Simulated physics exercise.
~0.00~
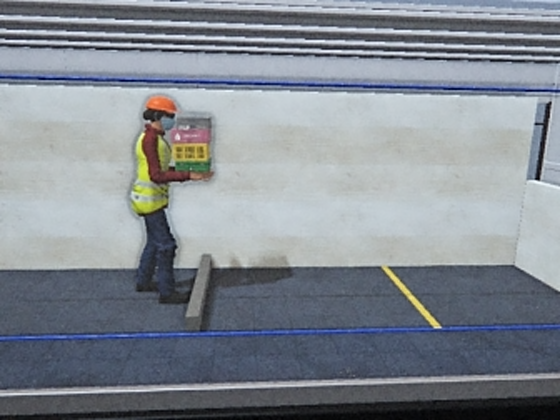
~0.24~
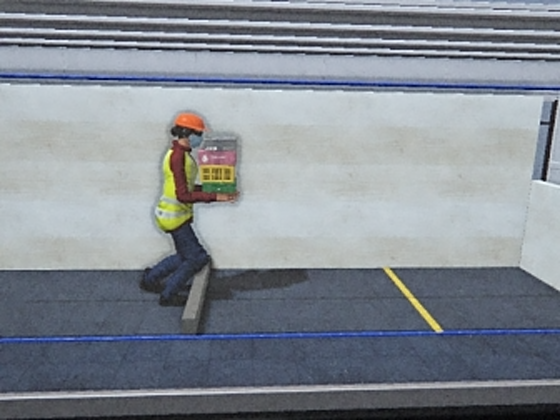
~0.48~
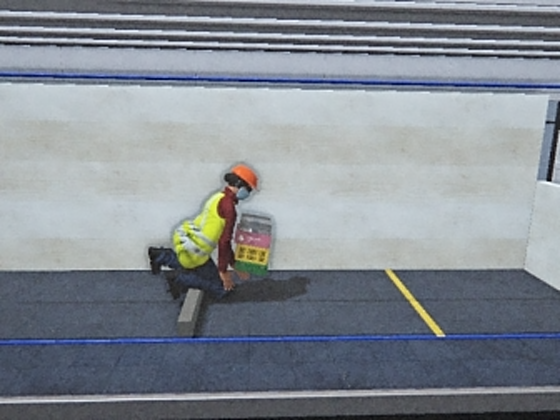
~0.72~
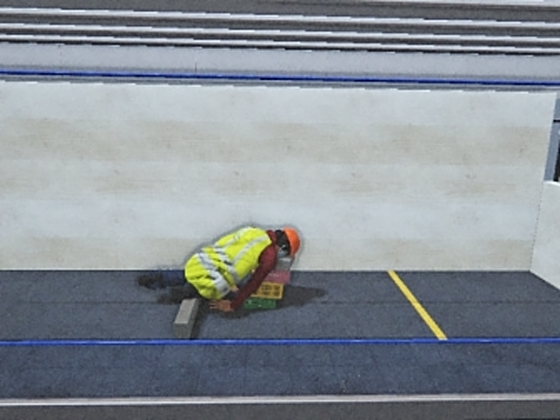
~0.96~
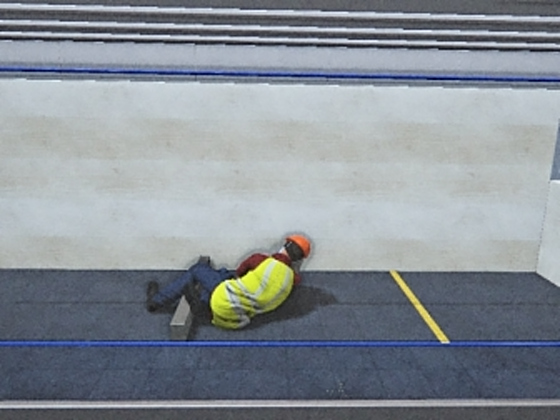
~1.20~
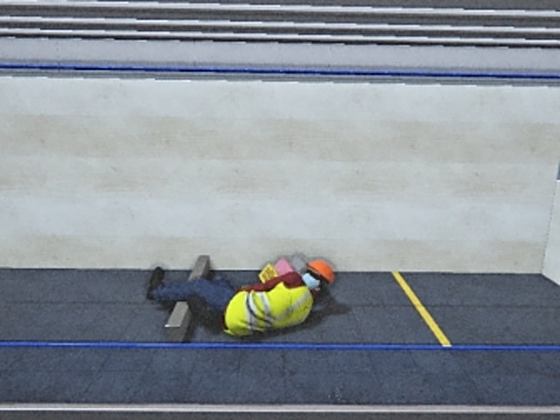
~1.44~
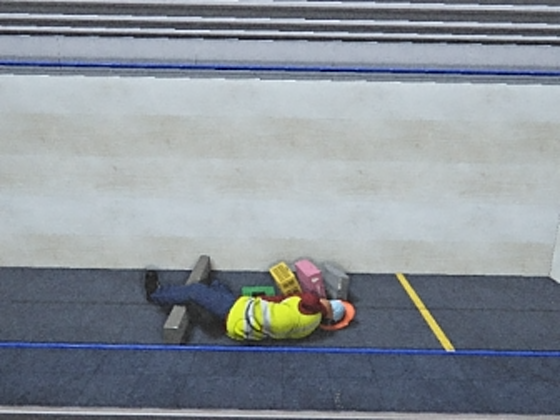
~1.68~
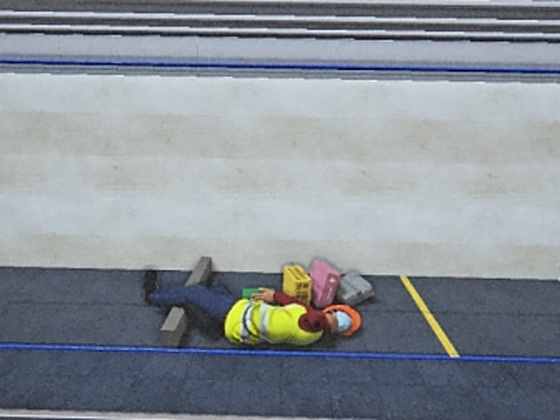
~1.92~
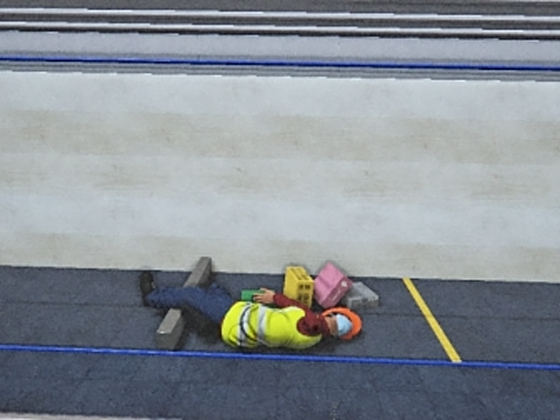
A worker in an orange helmet and yellow vest, carrying a stack of coloured boxes, trips over a low rail and pitches forward to the right. The boxes tumble and scatter beside the worker, who ends lying across the rail, with everything short of the yellow line.
